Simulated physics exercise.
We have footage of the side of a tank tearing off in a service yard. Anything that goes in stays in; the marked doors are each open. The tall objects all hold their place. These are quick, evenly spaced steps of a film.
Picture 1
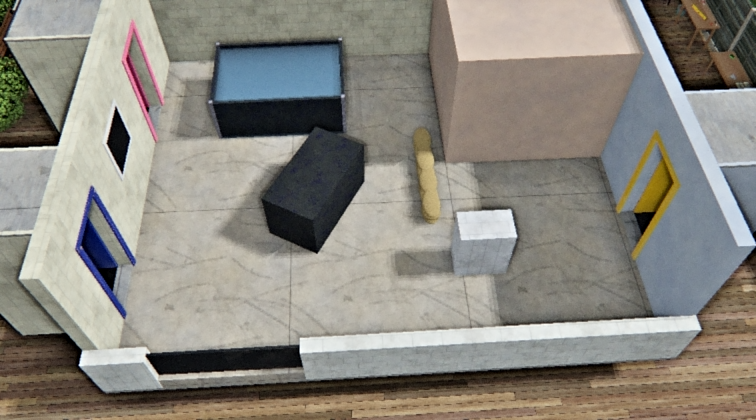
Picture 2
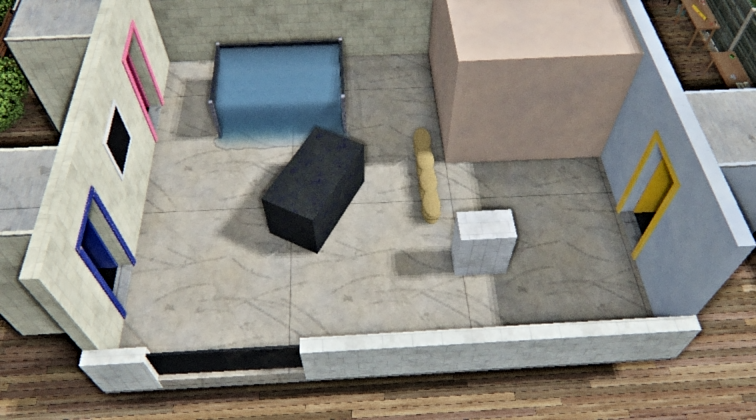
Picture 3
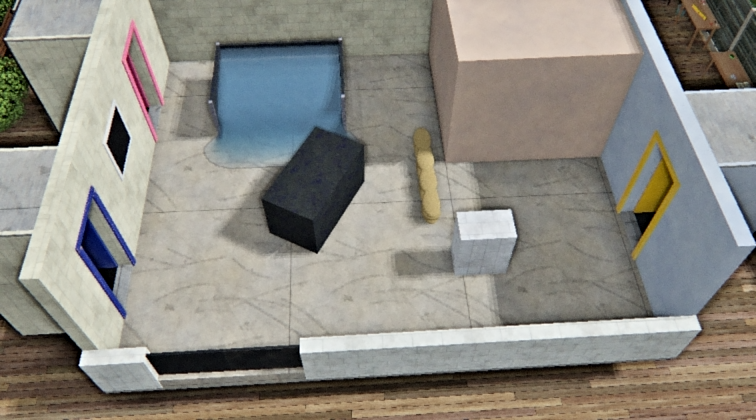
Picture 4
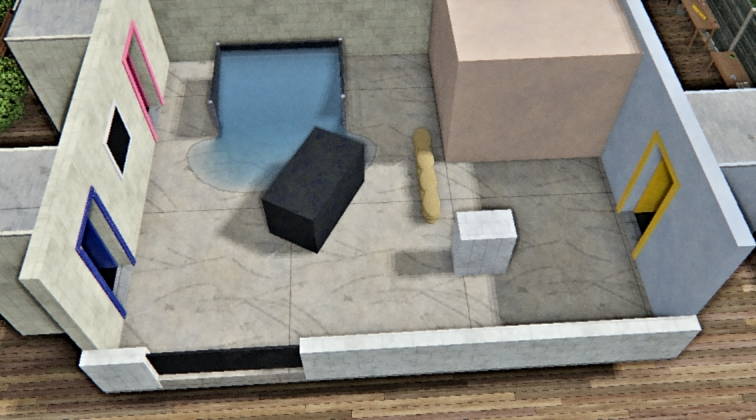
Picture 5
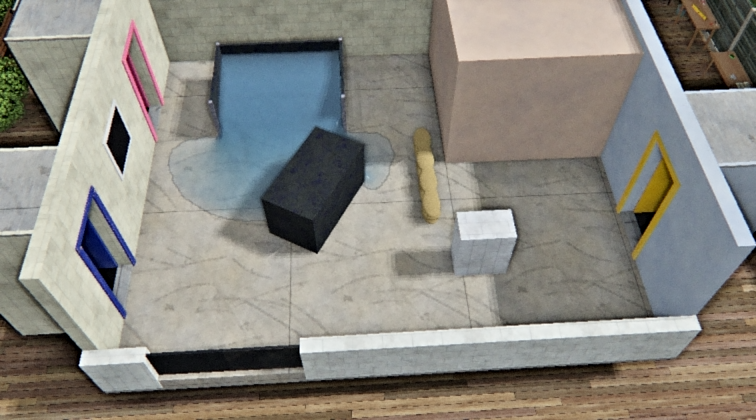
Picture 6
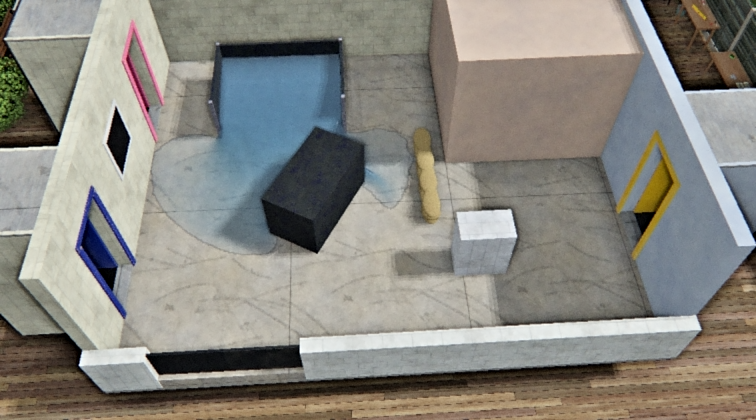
Blue water pours from an open-fronted tank and spreads across the floor around a black block.
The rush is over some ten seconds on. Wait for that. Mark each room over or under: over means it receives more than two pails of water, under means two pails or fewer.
Blue door - over; pink door - under; yellow door - over.
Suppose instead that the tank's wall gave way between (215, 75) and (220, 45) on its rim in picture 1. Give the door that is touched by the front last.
Coming last is the door marked yellow.
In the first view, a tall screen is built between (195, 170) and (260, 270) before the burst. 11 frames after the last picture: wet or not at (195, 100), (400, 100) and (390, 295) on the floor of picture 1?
Outcome per location, in sequence: Unsoaked, soaking, soaking.
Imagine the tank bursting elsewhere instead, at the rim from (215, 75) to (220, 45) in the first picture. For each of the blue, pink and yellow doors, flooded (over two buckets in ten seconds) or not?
Well, the blue door comes up short, the pink door overshoots, and the yellow door comes up short.
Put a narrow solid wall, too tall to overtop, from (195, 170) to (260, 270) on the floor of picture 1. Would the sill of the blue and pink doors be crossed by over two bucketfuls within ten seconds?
In short: The blue one holds, the pink one takes more.
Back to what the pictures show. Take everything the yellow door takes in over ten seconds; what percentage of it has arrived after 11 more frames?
I'd say some 0 per cent.
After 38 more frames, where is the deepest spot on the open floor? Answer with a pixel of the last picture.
My pick is (661, 338).
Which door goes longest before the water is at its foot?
That's the yellow-painted one.
A moment on, water covers 35 % of the floor; the blue door wet at the sill, nothing in, the pink door not reached, the yellow door not reached.
Next, water covers 50 % of the floor; the blue door over two buckets in, the pink door not reached, the yellow door not reached.
Then, water covers 60 % of the floor; the blue door far over two buckets in, the pink door not reached, the yellow door not reached.
Later, water covers 85 % of the floor; the blue door far over two buckets in, the pink door wet at the sill, nothing in, the yellow door under two buckets in.
In the end, water covers 100 % of the floor; the blue door far over two buckets in, the pink door wet at the sill, nothing in, the yellow door over two buckets in.
